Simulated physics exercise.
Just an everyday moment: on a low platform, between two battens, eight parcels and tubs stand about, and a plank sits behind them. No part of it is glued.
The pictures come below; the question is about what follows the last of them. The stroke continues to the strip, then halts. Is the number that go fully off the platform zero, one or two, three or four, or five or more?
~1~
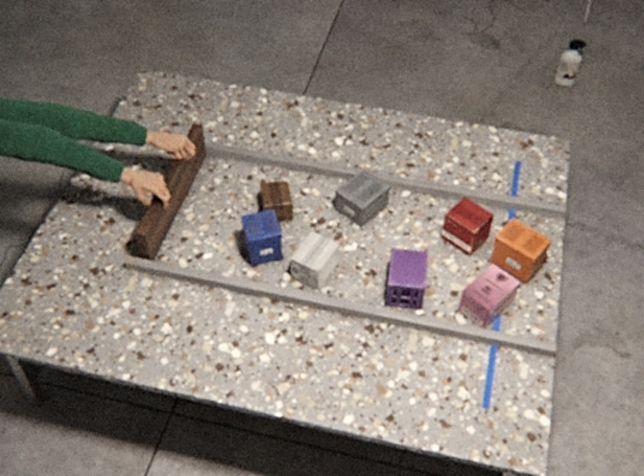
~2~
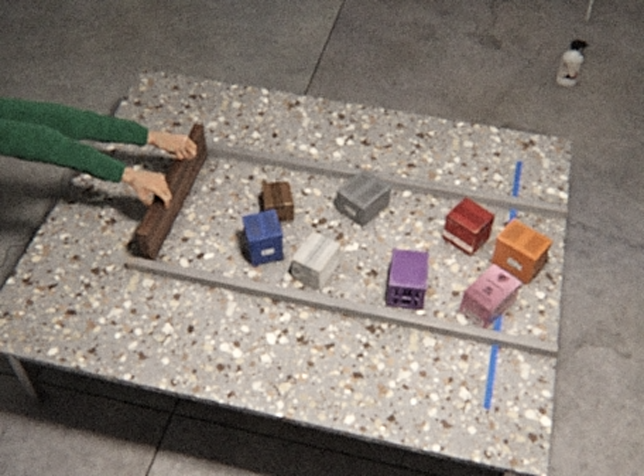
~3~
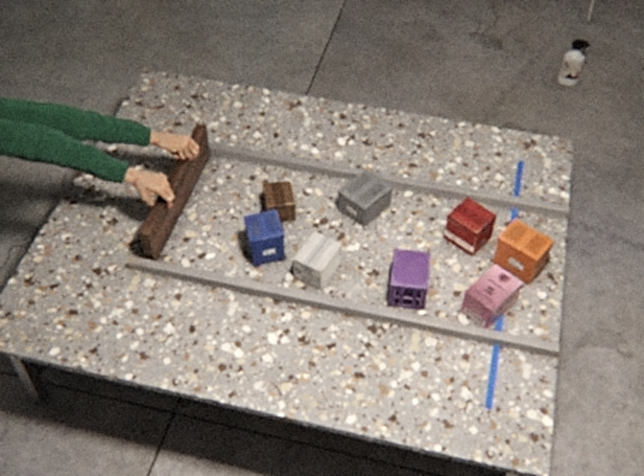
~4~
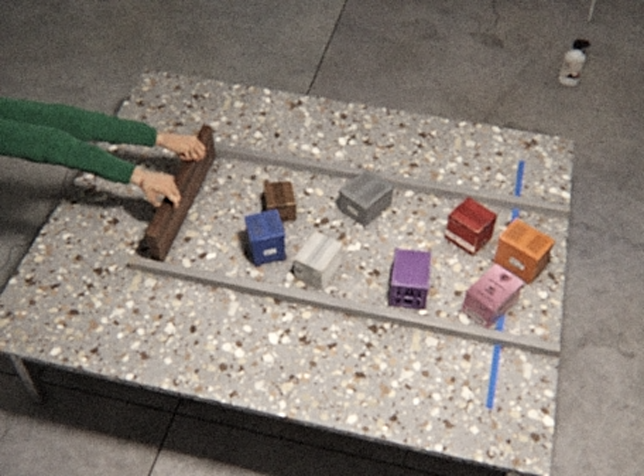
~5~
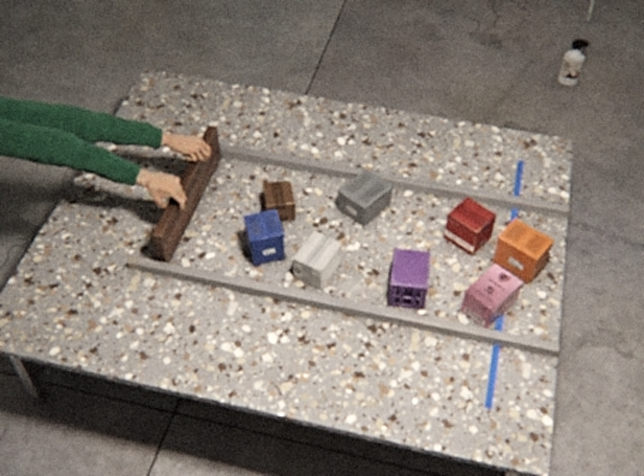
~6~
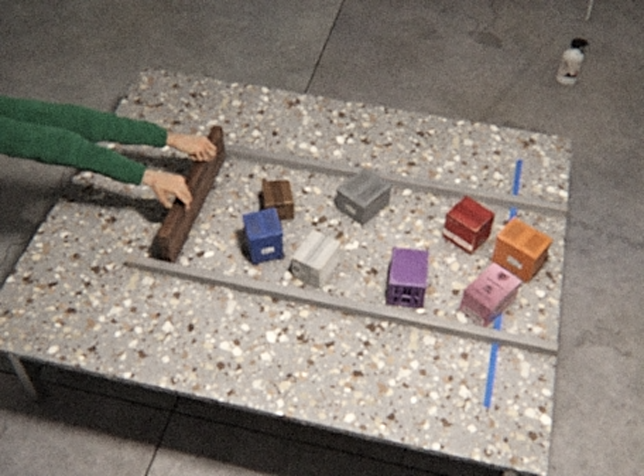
It is three or four.
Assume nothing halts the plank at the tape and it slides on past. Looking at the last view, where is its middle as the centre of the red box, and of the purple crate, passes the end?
First it's close to (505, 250), next close to (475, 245).
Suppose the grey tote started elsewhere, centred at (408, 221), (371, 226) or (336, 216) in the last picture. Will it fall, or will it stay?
At the three spots, the grey tote keeps its place, keeps its place and keeps its place.
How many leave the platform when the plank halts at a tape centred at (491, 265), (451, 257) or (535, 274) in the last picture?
Tallies in the order asked: 3, 1, 5.
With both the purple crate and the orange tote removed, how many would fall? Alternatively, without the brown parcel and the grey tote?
1 in the first try, 2 in the second.
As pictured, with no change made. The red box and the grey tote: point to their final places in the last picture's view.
Near (565, 247) and (532, 220).
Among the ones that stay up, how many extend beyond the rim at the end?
Overhang count: 2.
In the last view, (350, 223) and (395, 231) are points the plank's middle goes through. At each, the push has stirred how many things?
Tally: First 5; then 6.
Soon after, none off yet; orange tote at rest near (521, 251); pink box at rest near (490, 295); red box at rest near (468, 225).
Then, none off yet; orange tote moved a little near (535, 256); pink box moved about its own width near (560, 307); red box moved about its own width near (502, 234).
By the end, the number that fall off is three or four; fallen, purple crate, pink box and orange tote.
